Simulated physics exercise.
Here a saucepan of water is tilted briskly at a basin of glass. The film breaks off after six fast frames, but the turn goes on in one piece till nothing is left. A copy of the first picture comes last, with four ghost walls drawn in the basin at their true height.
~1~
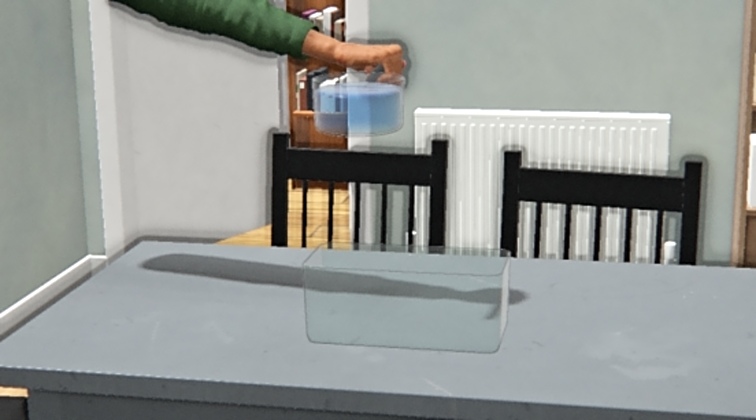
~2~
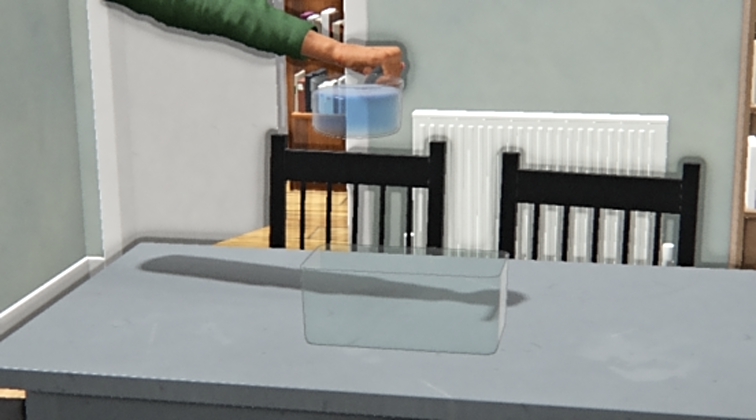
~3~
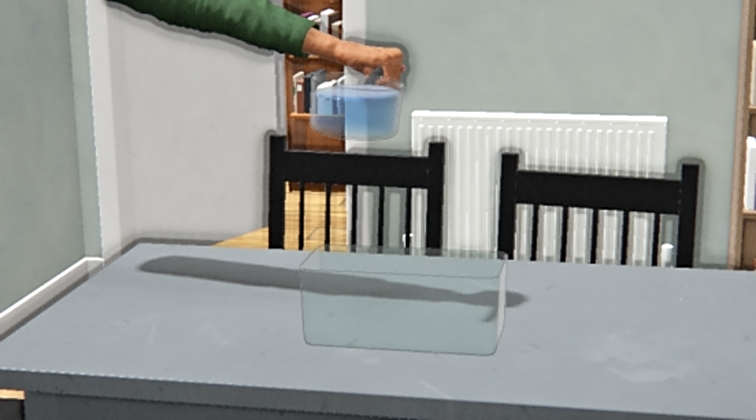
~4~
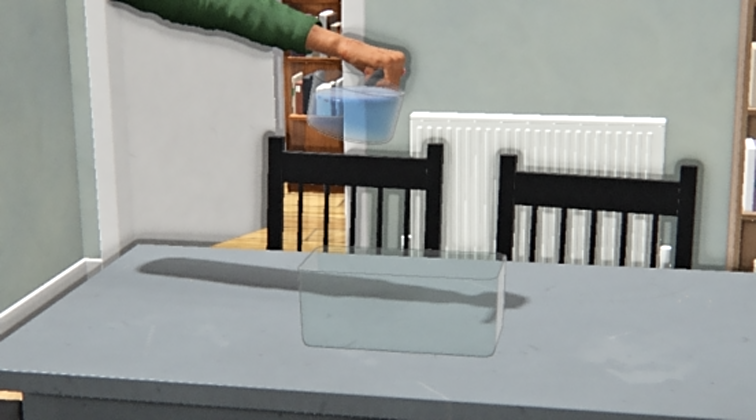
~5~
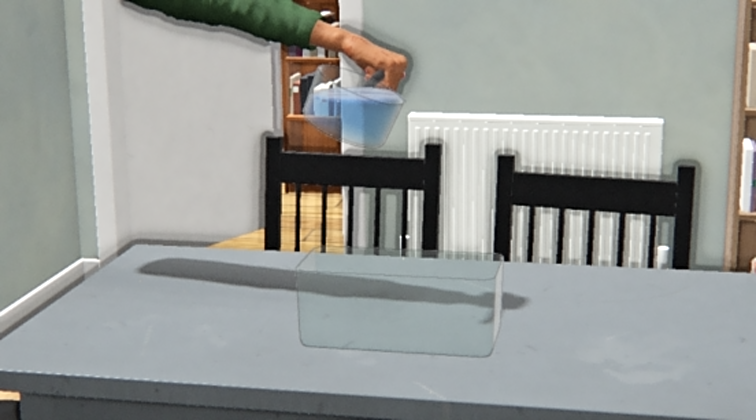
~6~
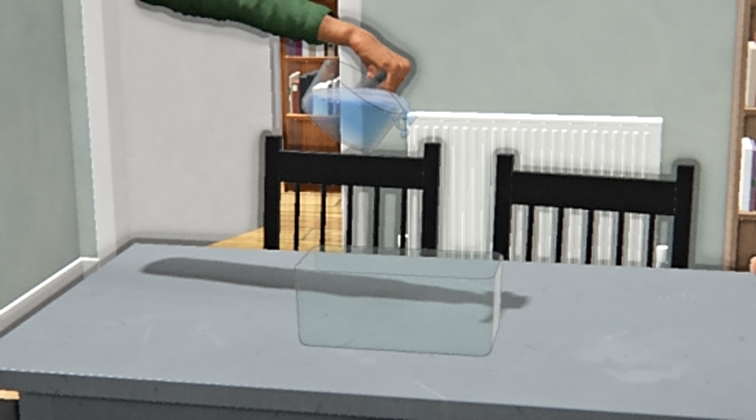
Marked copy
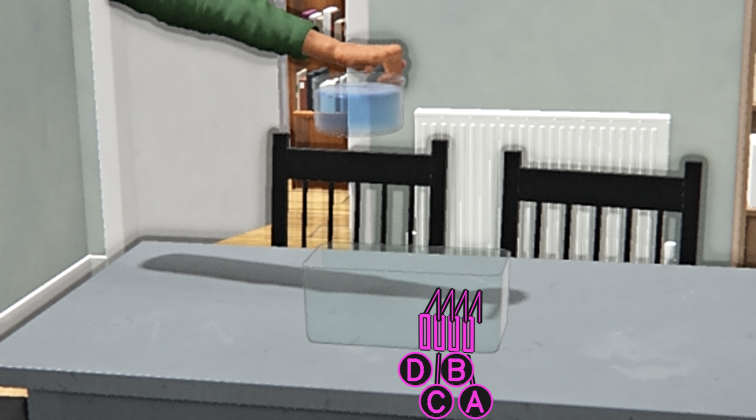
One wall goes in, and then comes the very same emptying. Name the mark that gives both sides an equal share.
The answer is position B.
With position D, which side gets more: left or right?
More ends on the right.
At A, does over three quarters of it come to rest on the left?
No.
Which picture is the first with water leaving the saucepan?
In picture 5.
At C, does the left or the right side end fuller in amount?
The right side.
In magenta, A at (467, 355); B at (453, 355); C at (438, 354); D at (424, 353).
With A, about 68 % ends left of the wall and 30 % right of it.
With B, about 51 % ends left of the wall and 48 % right of it.
With C, about 34 % ends left of the wall and 65 % right of it.
With D, about 14 % ends left of the wall and 85 % right of it.
